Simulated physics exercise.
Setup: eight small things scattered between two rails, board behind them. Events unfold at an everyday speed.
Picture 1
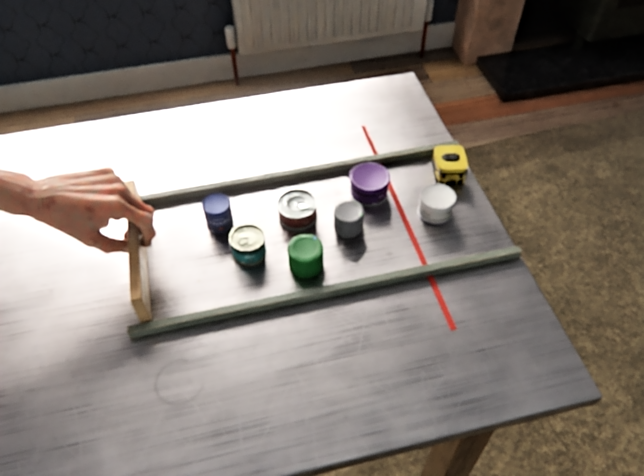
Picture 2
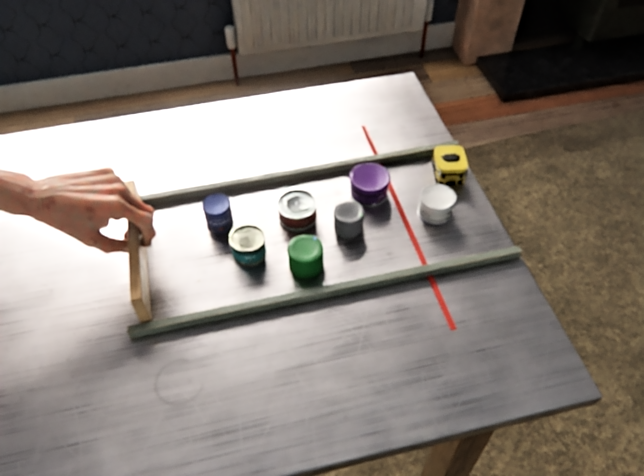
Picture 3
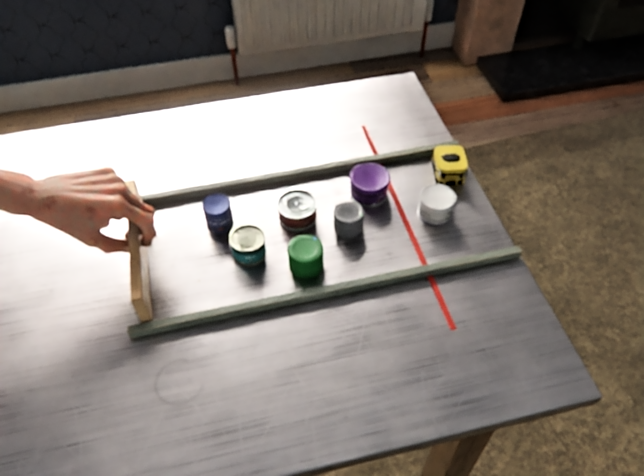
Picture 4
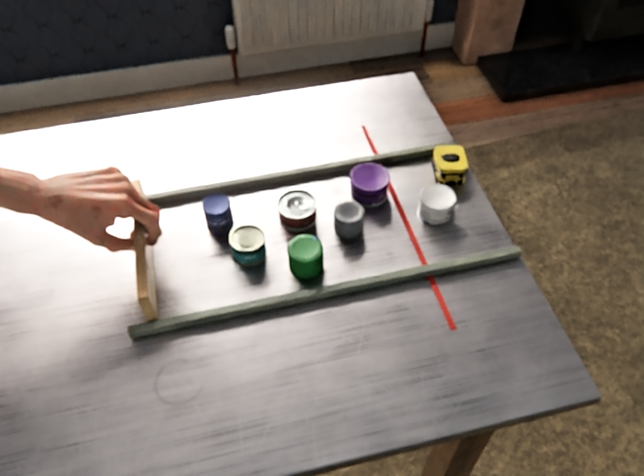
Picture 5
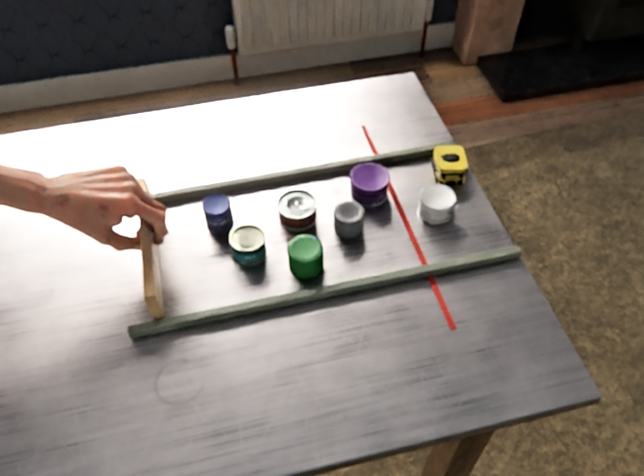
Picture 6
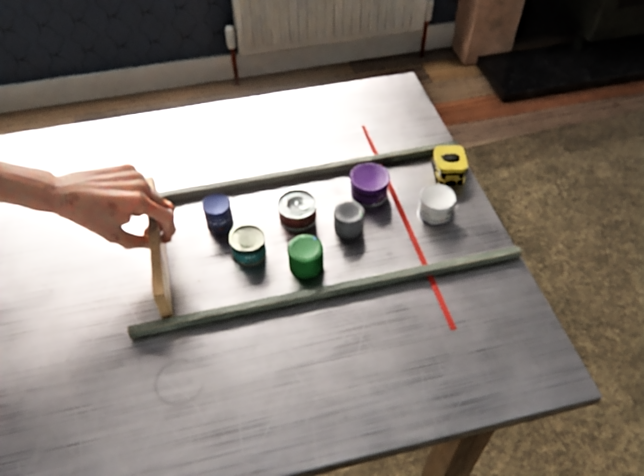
At the start, a hand grips a wooden board at the left end of two rails on a table, with small tins, lids and a yellow case scattered beyond it and red tape crossing underneath. The board stays still at first, then the hand slides it slightly right, while the other items remain in place.
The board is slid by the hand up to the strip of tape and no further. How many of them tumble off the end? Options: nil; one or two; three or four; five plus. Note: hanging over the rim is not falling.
Nil.
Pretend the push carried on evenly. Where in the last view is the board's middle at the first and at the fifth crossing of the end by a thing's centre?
Around (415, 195); afterwards around (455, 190).
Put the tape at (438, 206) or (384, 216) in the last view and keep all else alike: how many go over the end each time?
The floor gets 2 the first time and 0 the second.
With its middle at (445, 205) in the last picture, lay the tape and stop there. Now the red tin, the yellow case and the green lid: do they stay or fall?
Here the red tin is not lost; the yellow case ends up off; last, the green lid is not lost.
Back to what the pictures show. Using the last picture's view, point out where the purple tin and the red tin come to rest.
The purple tin ends up near (426, 162), and the red tin near (431, 193).
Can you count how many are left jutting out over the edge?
That'd be 1.
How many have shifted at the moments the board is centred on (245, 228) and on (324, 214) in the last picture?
2 by the first point, 6 by the second.
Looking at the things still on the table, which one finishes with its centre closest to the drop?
Closest in the end is the yellow case.
Soon after, none off yet; yellow case at rest near (449, 166); white tin at rest near (436, 205); purple tin at rest near (369, 185).
At rest, the number that fall off is zero.
